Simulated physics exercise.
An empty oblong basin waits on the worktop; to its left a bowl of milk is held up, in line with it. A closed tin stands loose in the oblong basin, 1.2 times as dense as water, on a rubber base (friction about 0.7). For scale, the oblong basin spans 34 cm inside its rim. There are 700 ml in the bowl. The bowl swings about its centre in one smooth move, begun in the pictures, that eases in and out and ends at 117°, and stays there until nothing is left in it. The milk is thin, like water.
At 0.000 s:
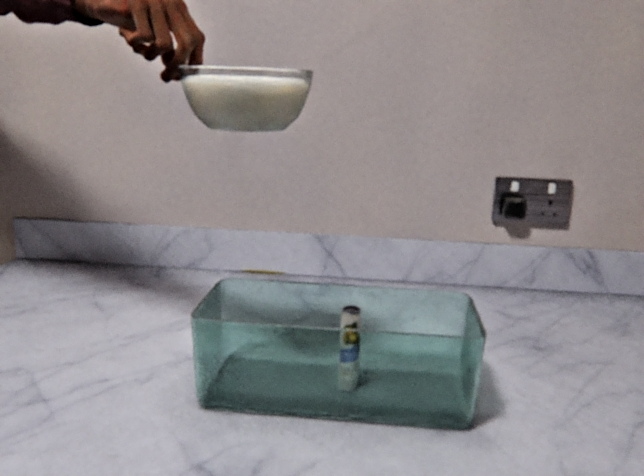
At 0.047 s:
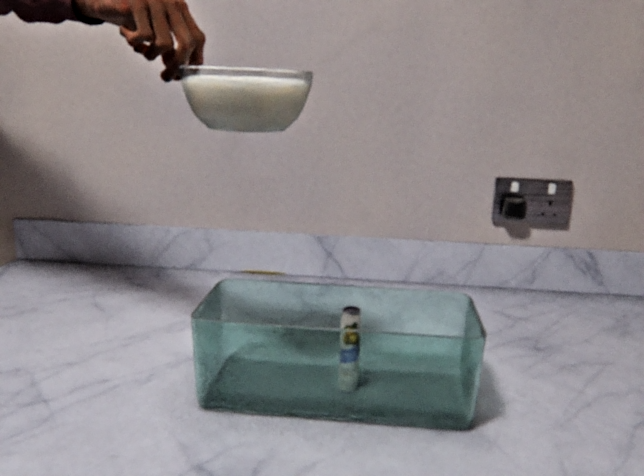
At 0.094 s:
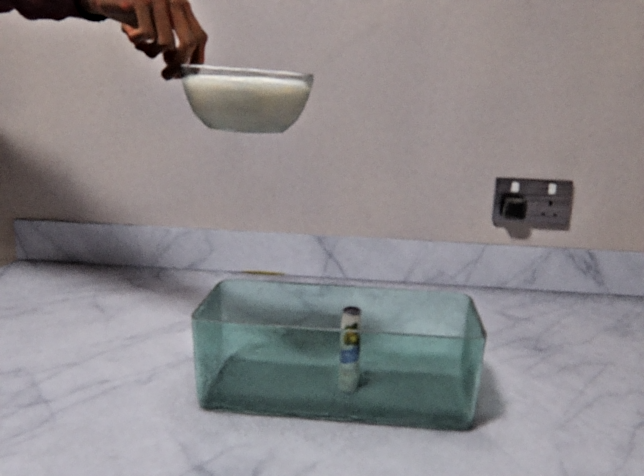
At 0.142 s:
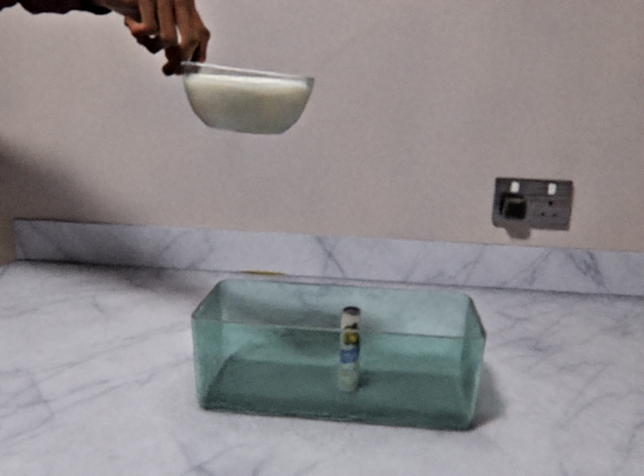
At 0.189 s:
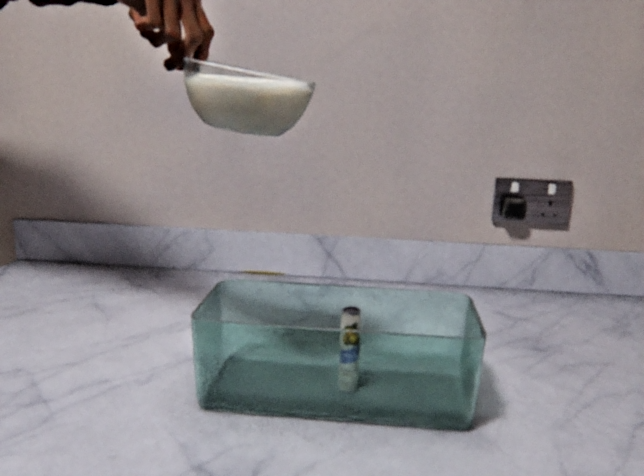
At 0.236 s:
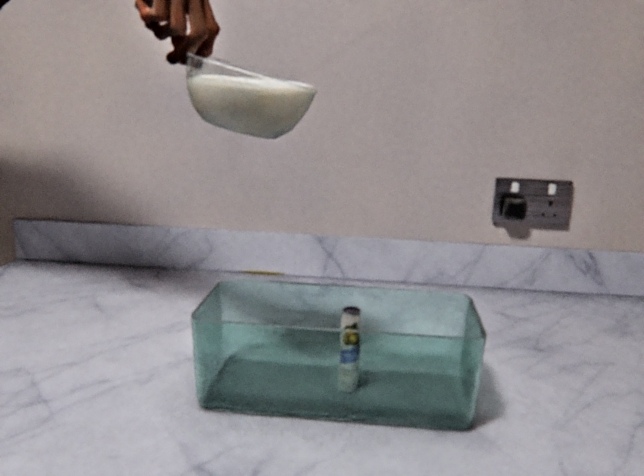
A glass bowl of milk, held up by a hand, tilting gently down to the right above an oblong basin holding a small tin.
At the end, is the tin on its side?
It keeps standing.
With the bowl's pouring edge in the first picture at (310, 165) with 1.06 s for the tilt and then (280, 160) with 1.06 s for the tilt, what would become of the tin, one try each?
First it stays up; then it remains upright.
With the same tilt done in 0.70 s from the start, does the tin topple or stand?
The tin keeps standing.
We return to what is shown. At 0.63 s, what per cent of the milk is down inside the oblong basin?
Near 16 in a hundred.
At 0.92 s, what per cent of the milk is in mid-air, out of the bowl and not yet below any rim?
About 10 per cent.
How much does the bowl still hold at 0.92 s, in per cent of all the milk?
Near 0 in a hundred.
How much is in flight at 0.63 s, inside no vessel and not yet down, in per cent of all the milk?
Some 56 per cent.
Then, 0.63 s in, the tilt is 76° and 29 per cent is still to pour; the tin stands where it began.
Then, 0.92 s in, the tilt is 112° and 0 per cent is still to pour; the tin stands where it began.
Then, 1.23 s in, the tilt is 117° and 0 per cent is still to pour; the tin stands where it began.
Then, 1.56 s in, the tilt is 117° and 0 per cent is still to pour; the tin leans 5°.
Finally, the tin stands 1 cm from where it began.
